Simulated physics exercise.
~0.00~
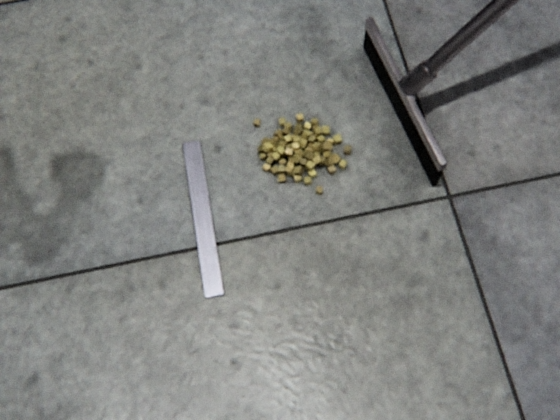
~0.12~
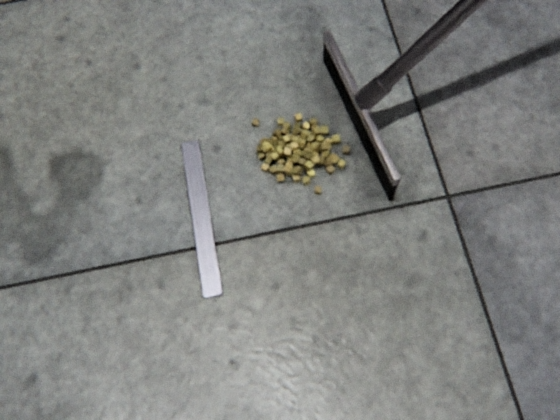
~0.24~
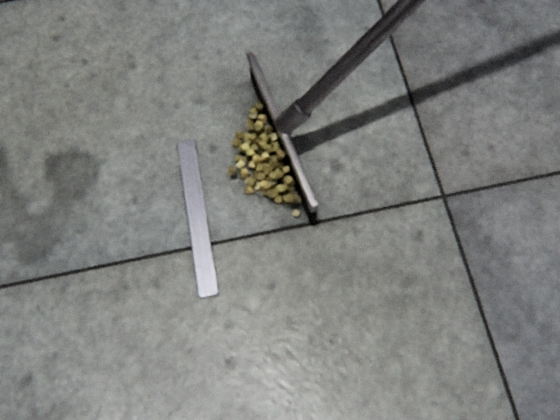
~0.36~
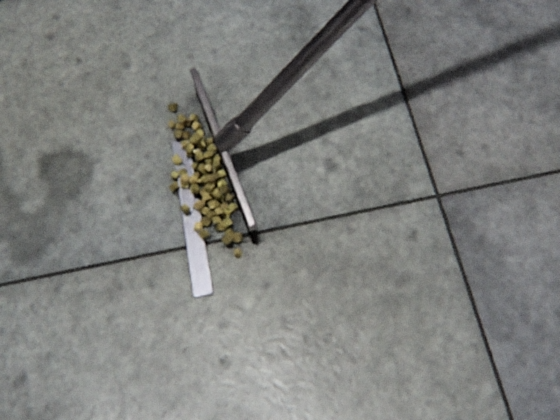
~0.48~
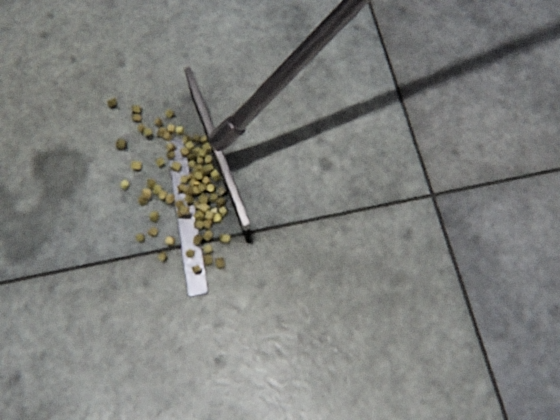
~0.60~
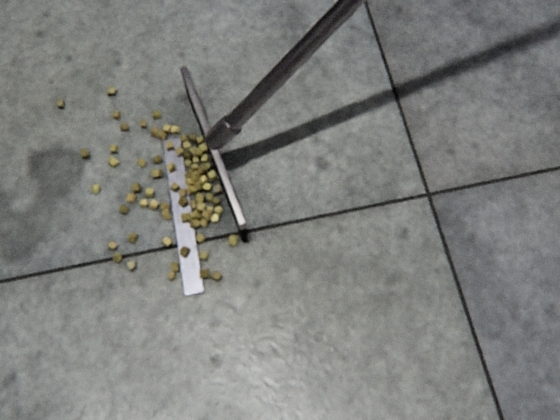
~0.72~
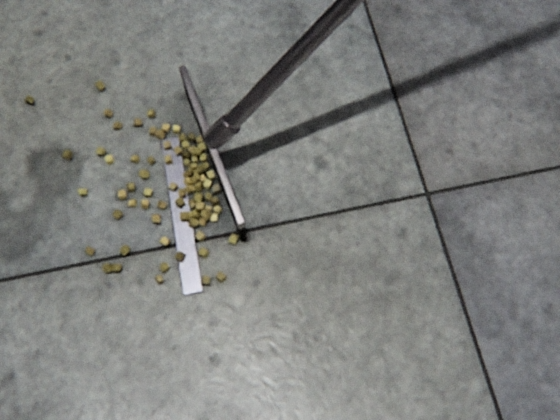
Squeegee pushing a pile of small yellowish cubes left across grey tiles, then stopping at a flat strip as many scatter beyond.
